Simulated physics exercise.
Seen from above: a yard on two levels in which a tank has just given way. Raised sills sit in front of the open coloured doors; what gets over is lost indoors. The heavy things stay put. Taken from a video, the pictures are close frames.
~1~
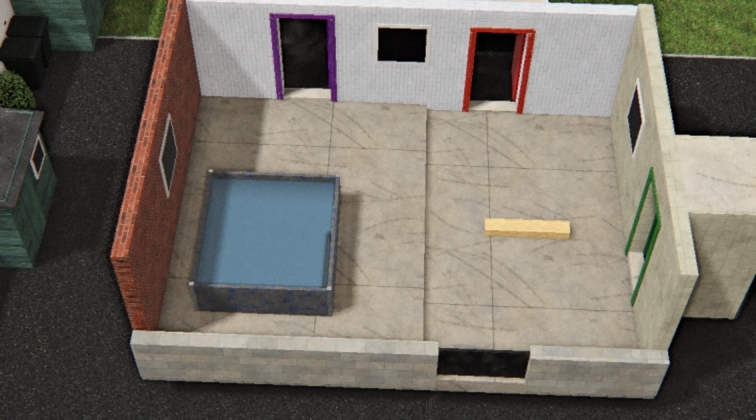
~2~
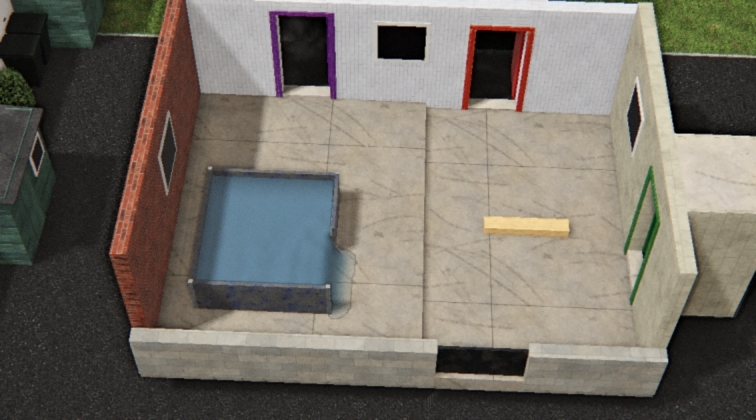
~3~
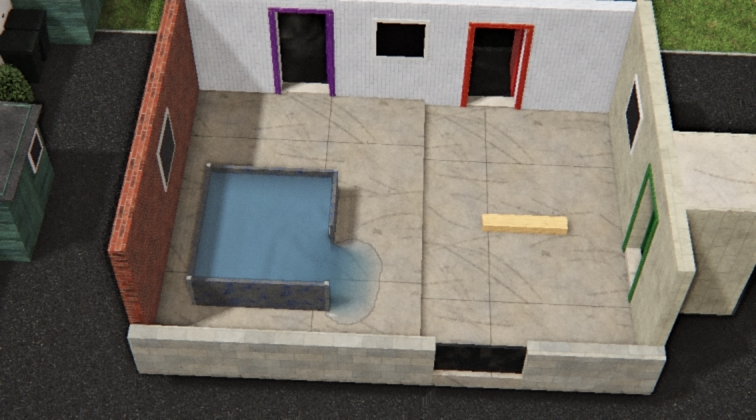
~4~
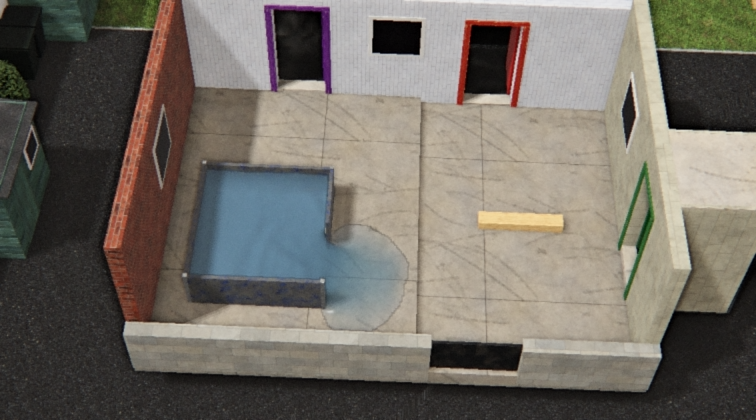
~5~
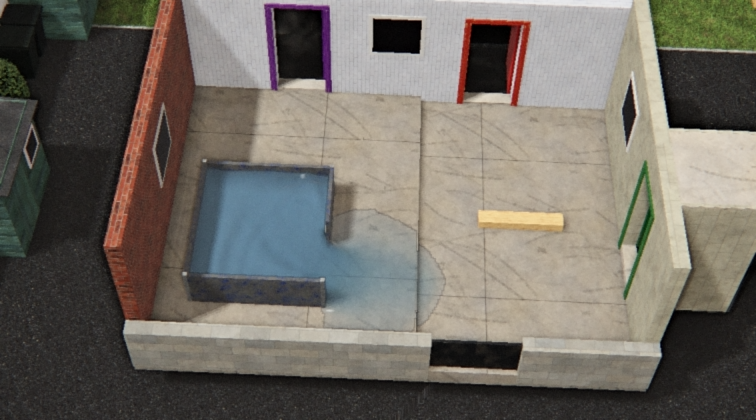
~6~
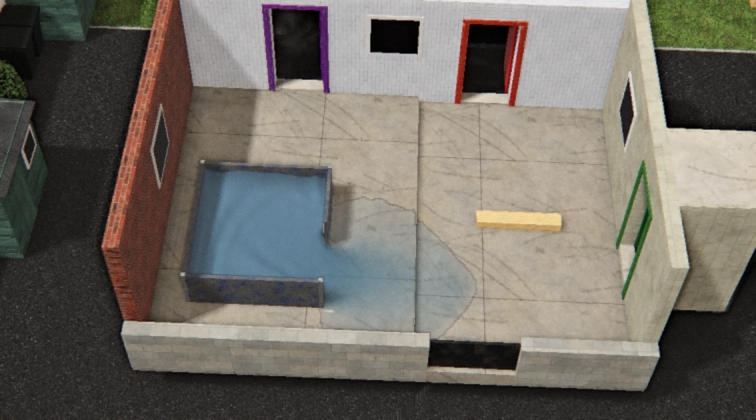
To begin with, still water fills a square tank on the left side of a walled yard with purple, red and green doorways. Water then pours through a gap in the tank's right side and spreads rightward across the paved floor in a widening, rounded sheet, crossing the line between the two levels.
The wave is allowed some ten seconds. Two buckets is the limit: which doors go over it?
The purple door stays within two buckets; the red door lets in more than two buckets; the green door lets in more than two buckets.
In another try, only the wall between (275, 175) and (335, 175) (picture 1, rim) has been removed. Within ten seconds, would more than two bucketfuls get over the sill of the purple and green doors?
Then: The purple one lets more in; the green one is under.
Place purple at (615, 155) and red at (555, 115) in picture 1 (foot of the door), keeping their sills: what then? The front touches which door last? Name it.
I'd go with the red door.
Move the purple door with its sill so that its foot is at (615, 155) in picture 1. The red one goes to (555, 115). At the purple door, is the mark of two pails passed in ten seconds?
The purple door exceeds the limit, I'd say.
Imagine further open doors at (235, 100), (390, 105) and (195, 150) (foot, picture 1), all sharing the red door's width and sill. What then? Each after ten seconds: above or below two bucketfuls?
Result per door, in the listed order - below the line, below the line, below the line.
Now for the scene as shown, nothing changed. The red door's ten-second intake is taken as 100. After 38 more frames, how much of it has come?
Around 10 in a hundred.
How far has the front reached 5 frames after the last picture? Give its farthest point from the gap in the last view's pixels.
The flood front should get to about (608, 318).
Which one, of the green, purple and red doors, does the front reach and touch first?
I'd say the green one.
A moment on, water covers 30 % of the floor; the purple door not reached, the red door not reached, the green door not reached.
Next, water covers 40 % of the floor; the purple door not reached, the red door not reached, the green door under two buckets in.
Then, water covers 50 % of the floor; the purple door not reached, the red door not reached, the green door over two buckets in.
Later, water covers 60 % of the floor; the purple door not reached, the red door under two buckets in, the green door far over two buckets in.
In the end, water covers 60 % of the floor; the purple door wet at the sill, nothing in, the red door far over two buckets in, the green door far over two buckets in.
